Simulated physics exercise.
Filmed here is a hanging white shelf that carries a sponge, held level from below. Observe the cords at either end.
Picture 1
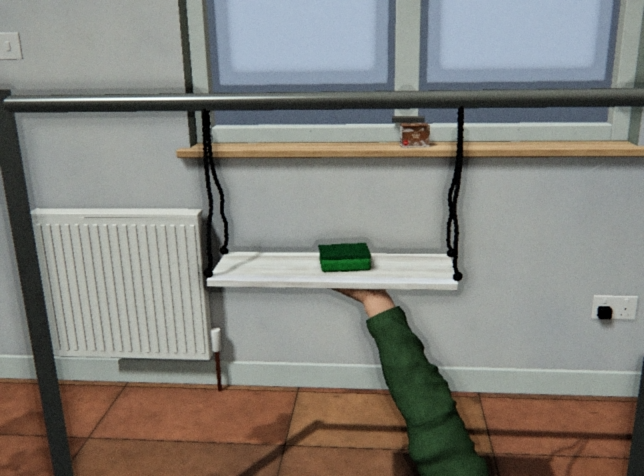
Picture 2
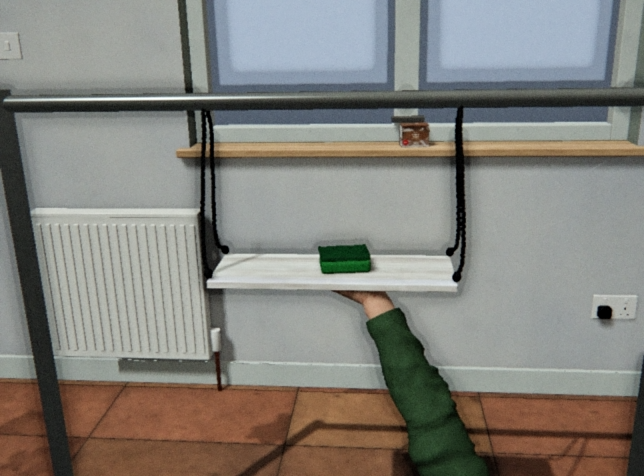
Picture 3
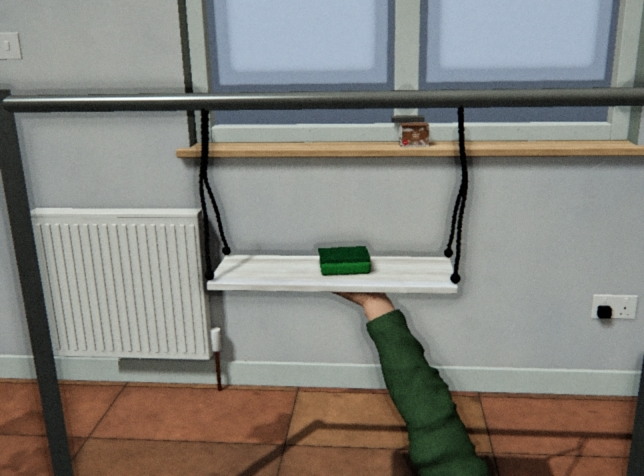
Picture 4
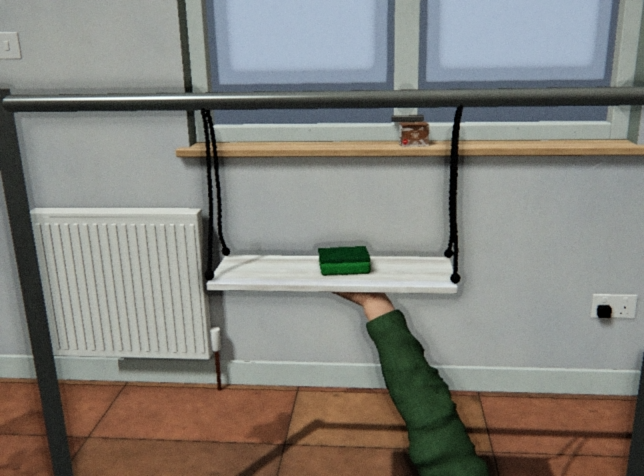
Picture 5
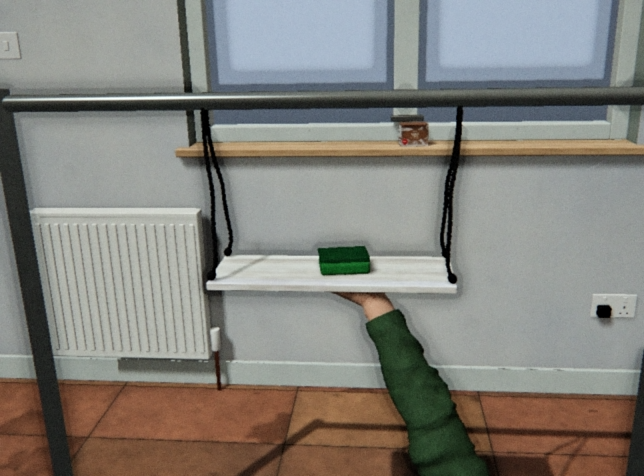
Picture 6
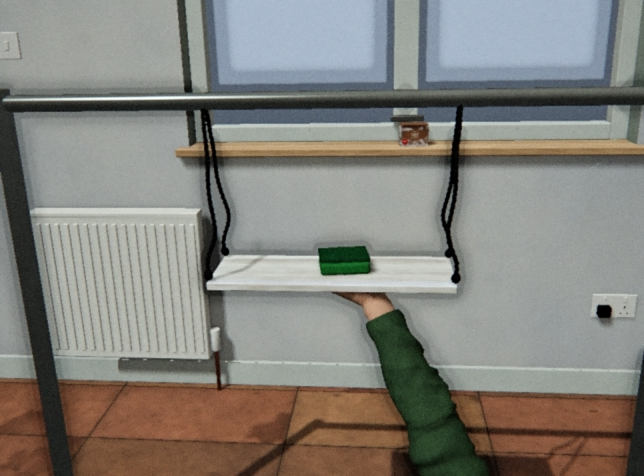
A hand in a green sleeve held a hanging white shelf level from below, a green sponge resting on top, and barely anything moved except the black cords at both ends, which shifted slightly.
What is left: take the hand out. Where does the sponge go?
It fails to come off.
Then, 0.30 s past the final frame, board level; sponge on the board near (344, 264).
When it is over, board level; sponge on the board near (344, 264). The sponge keeps its place.
